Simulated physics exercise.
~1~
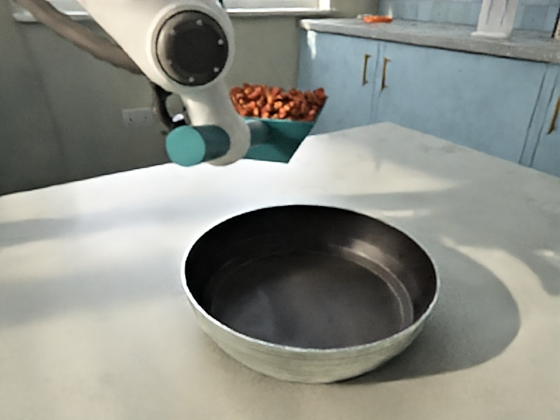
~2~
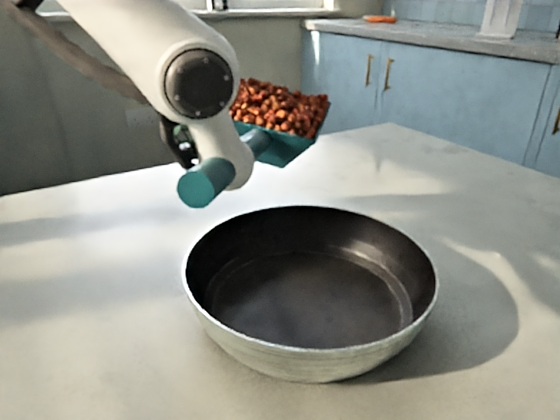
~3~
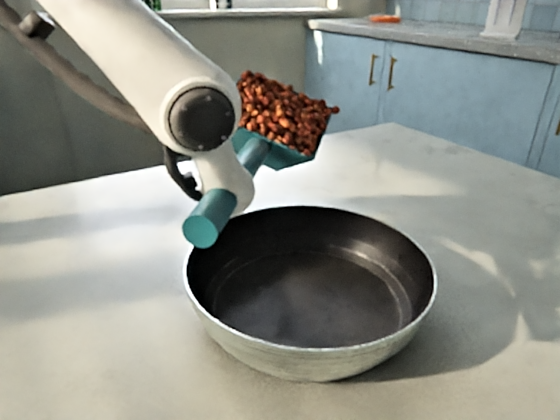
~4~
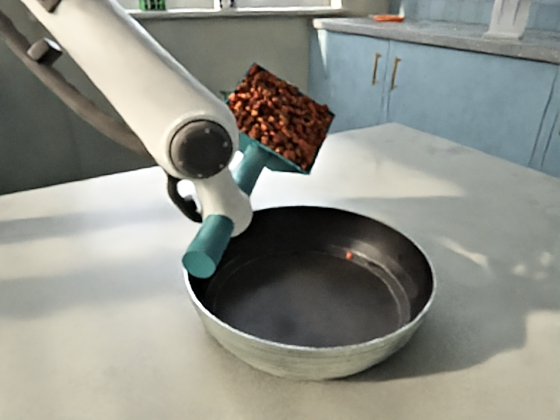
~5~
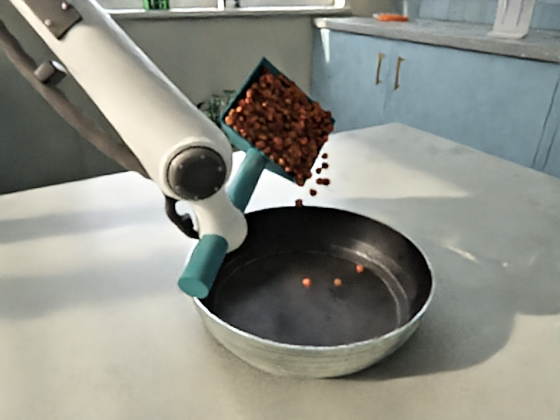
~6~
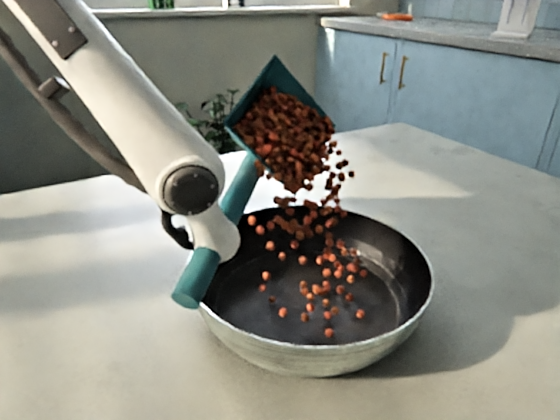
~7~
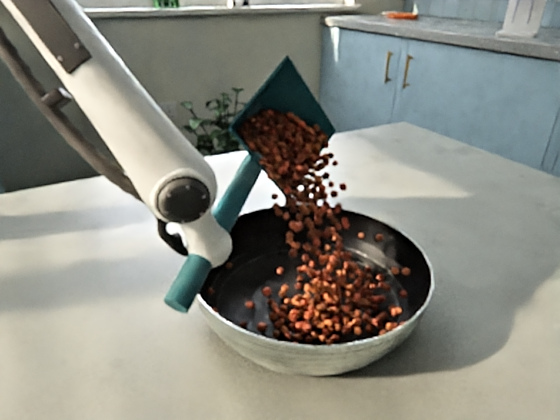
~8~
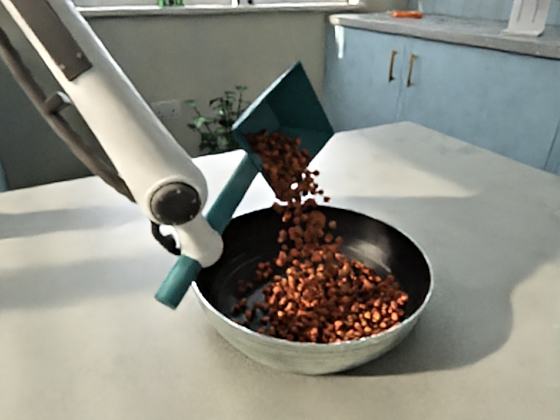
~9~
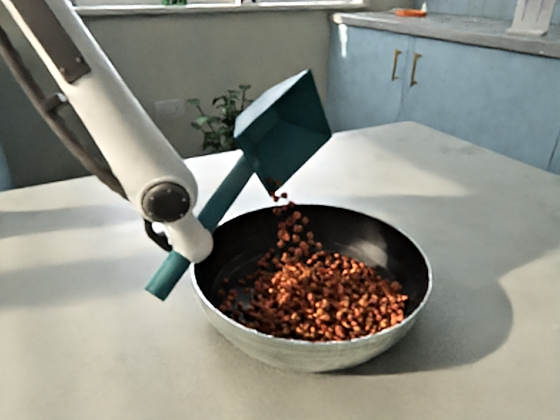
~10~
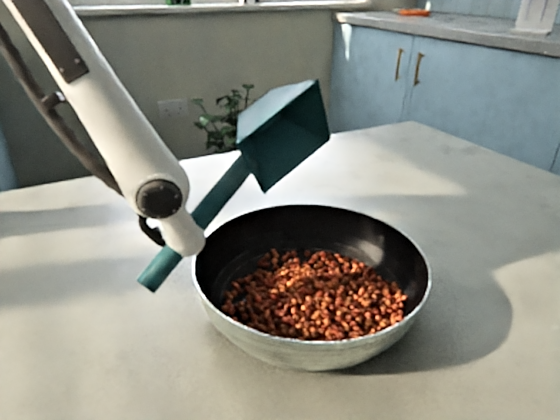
Robot arm tilting a teal scoop and pouring reddish-brown pellets into a dark round pan, ending with the scoop empty above.
